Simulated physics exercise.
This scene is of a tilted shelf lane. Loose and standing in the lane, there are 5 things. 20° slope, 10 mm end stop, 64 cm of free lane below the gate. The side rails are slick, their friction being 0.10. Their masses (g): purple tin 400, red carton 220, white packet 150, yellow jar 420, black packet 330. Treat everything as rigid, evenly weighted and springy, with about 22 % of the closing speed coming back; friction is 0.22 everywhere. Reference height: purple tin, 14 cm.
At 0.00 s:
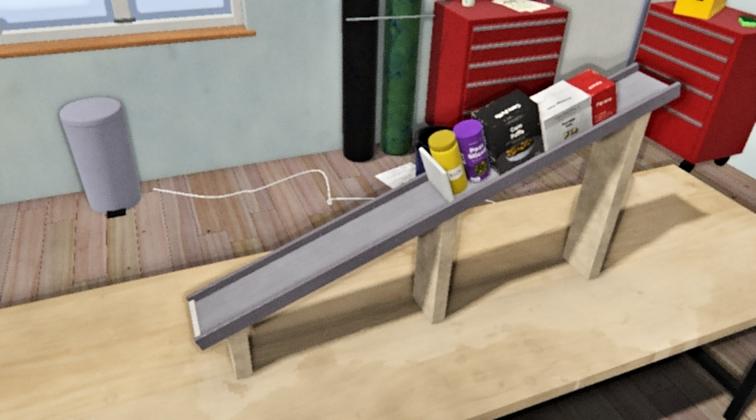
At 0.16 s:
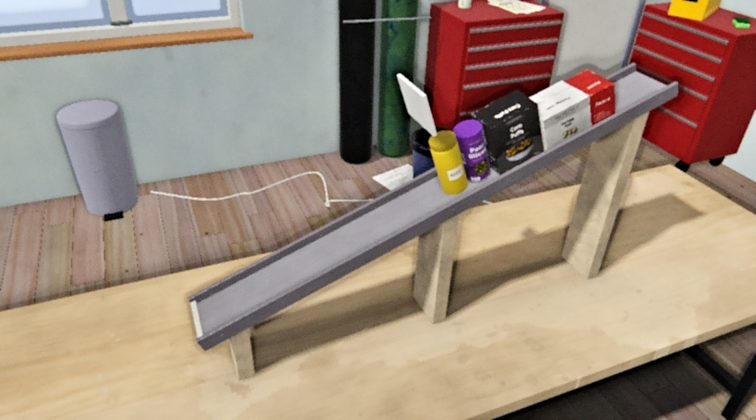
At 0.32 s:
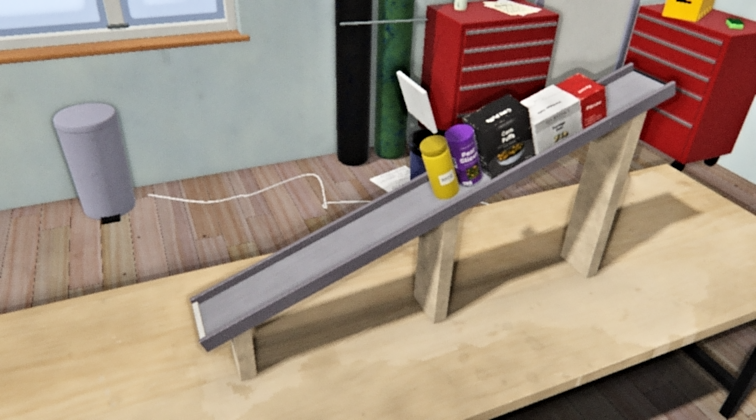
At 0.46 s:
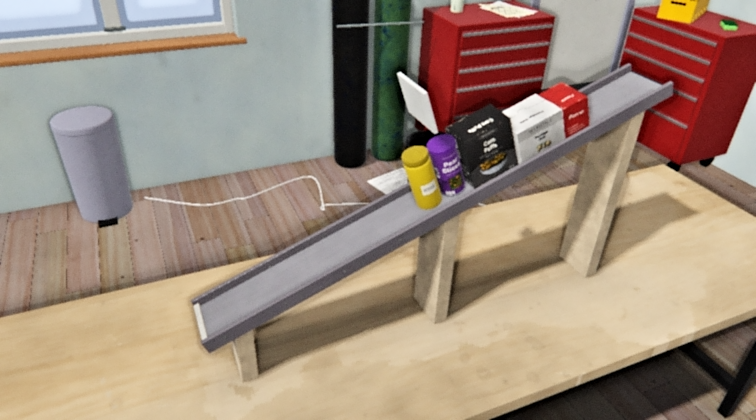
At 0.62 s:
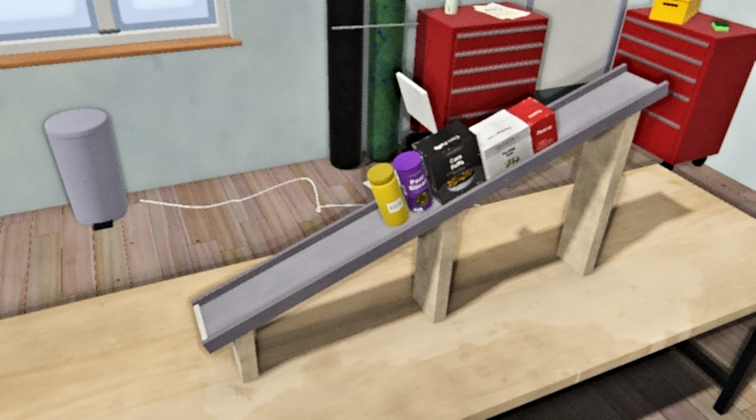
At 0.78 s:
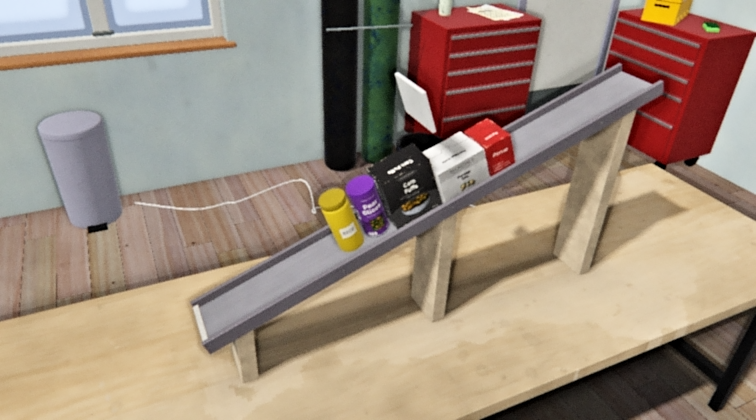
A long tilted ramp stood on a wooden table as a small white gate swung open, and then a yellow jar, a purple tin and black, white and red packages slid together down to the left.
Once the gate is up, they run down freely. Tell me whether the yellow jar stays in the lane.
It is going to exit.
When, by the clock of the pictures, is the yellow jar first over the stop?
That first happens close to 1.3 seconds.
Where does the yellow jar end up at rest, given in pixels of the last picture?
Around (122, 391).
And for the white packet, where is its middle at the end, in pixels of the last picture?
It ends up near (273, 269).
After 0.98 s, leader 15 cm from the stop; yellow jar near (264, 264).
After 1.48 s, yellow jar now over the stop; purple tin tipped 64° from how it sat.
At rest (3.3 s), over the stop, purple tin and yellow jar; the other 3 in the lane. In the last view, yellow jar near (122, 391).
